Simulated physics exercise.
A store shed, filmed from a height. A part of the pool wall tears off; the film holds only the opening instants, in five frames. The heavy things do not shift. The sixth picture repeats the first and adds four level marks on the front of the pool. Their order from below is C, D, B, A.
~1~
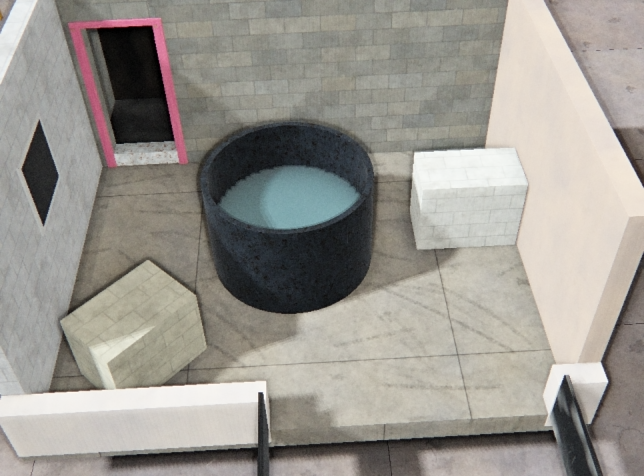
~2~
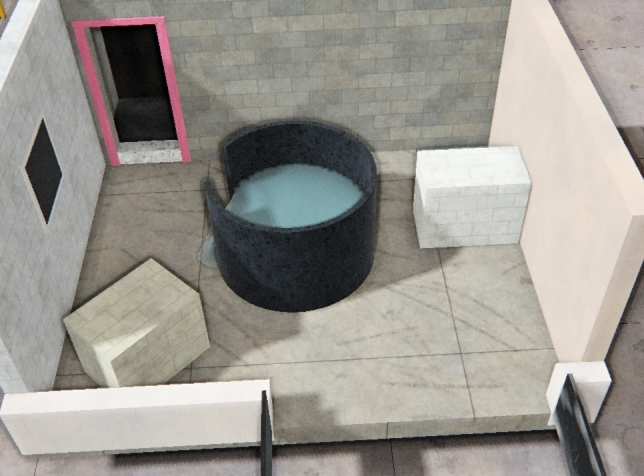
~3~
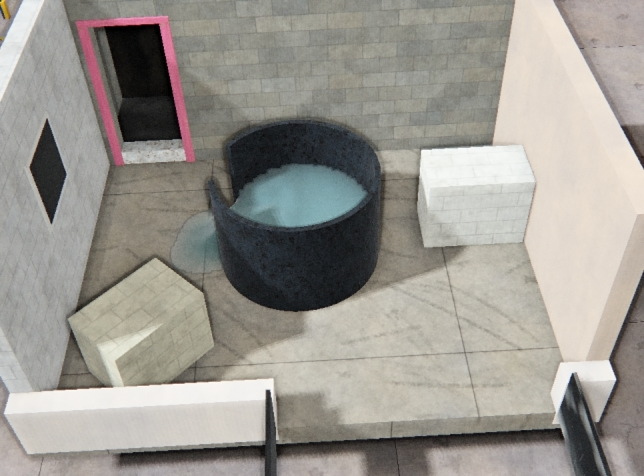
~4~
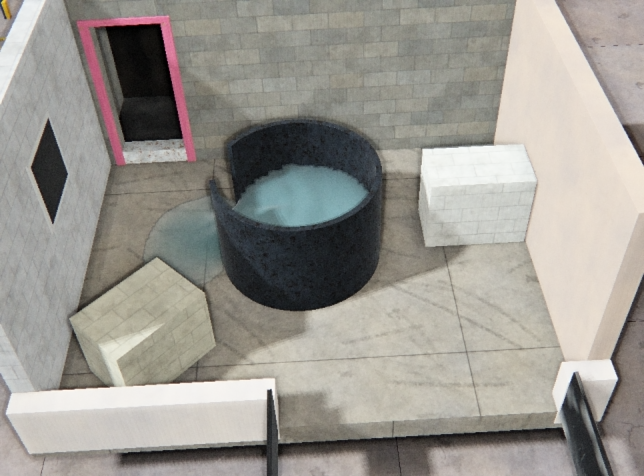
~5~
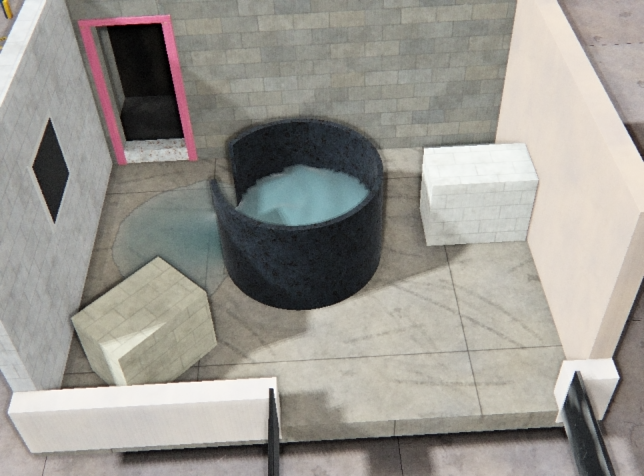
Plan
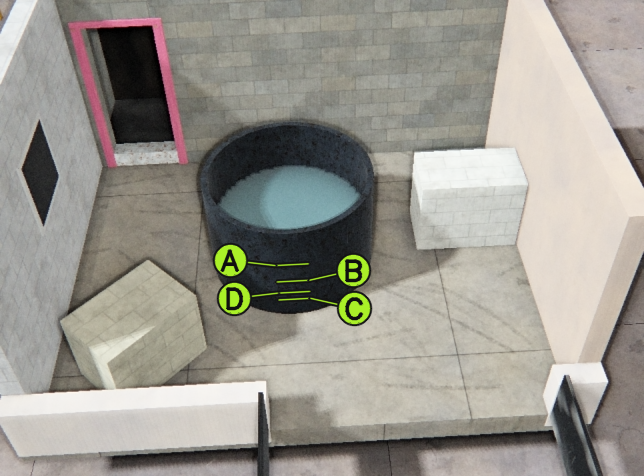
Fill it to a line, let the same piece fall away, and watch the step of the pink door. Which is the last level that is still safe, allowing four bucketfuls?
The answer is mark B.
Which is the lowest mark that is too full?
It is A.
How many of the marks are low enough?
Three of them.
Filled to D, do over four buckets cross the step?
No, that is safe.
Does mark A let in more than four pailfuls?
Yes, that goes wrong.
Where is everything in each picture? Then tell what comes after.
Water in the pool at rest, its middle at (290, 214); foot of the pink doorway at (148, 164); open gate at (410, 370).
Water covers 1 % of the ground, its front hidden from here.
Water covers 3 % of the ground, its front hidden from here.
Water covers 7 % of the ground, its front hidden from here.
Water covers 13 % of the ground and shows as far out as (193, 187).
On the marked copy, A at (292, 264); B at (293, 281); C at (294, 299); D at (294, 292); from the bottom up C, D, B, A.
With A, about 12 bucketfuls get in.
With B, a bucket or two gets in.
With C, nothing gets over.
With D, nothing gets over.
